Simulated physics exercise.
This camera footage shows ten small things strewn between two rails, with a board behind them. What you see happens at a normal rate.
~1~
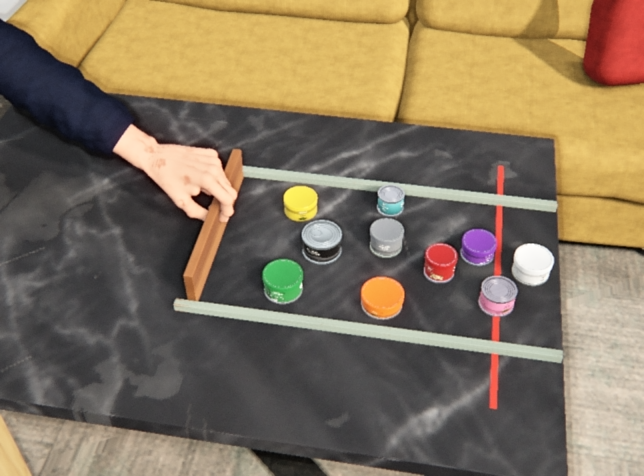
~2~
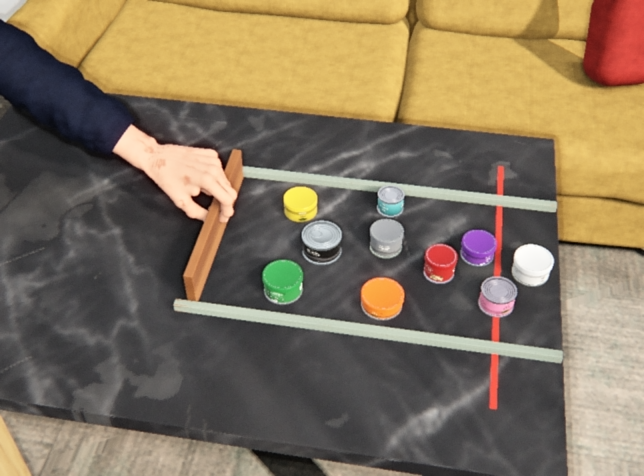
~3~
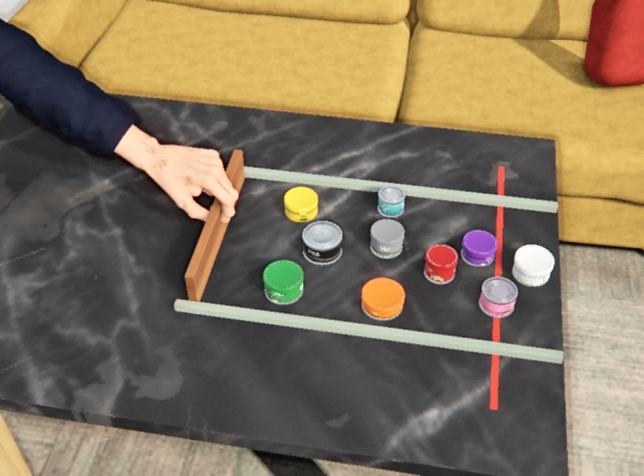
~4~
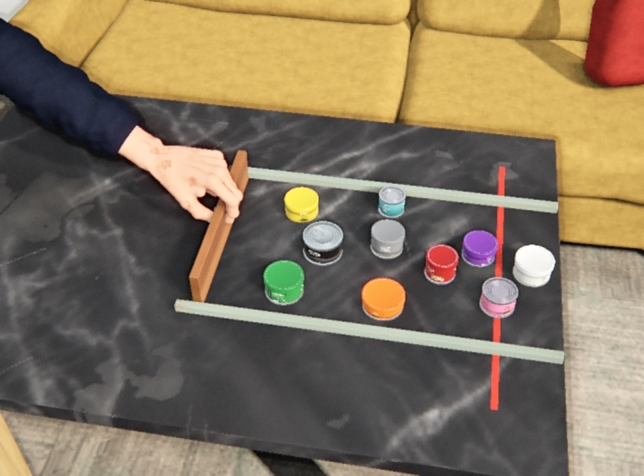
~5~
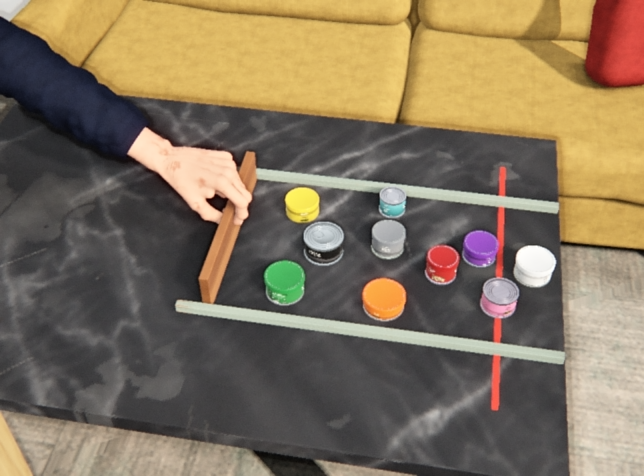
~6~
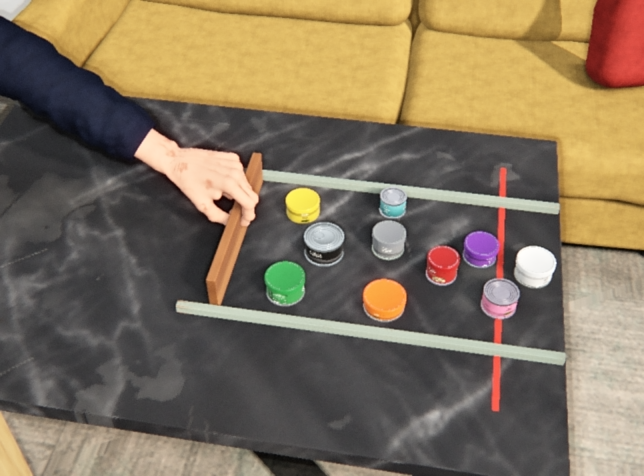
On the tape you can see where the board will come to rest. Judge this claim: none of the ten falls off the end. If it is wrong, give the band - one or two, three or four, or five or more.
Looks like the tally of pieces that topple off is three or four there.
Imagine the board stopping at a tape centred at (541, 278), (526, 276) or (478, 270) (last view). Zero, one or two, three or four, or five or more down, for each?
Lab note - tapes per position, in order: 5 or more; 5 or more; one to two.
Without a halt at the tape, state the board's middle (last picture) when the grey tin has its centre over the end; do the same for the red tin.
Points: About (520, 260) and about (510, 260).
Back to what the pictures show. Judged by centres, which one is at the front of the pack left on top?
The orange tin is foremost.
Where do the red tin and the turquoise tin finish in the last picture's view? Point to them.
One ends up near (554, 288) and the other near (516, 211).
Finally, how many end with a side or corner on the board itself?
It's 4 of them.
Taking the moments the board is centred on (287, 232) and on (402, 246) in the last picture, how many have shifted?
2 at one spot and 7 at the other.
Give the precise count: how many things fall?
The exact number is 3.
A little later, none off yet; white pot at rest near (534, 268); pink tin at rest near (500, 299); purple pot at rest near (481, 250).
Next, none off yet; white pot at rest near (534, 268); pink tin at rest near (503, 298); purple pot shifted a little near (492, 252).
When it is over, the number that fall off is three or four; down, purple pot, pink tin and white pot.
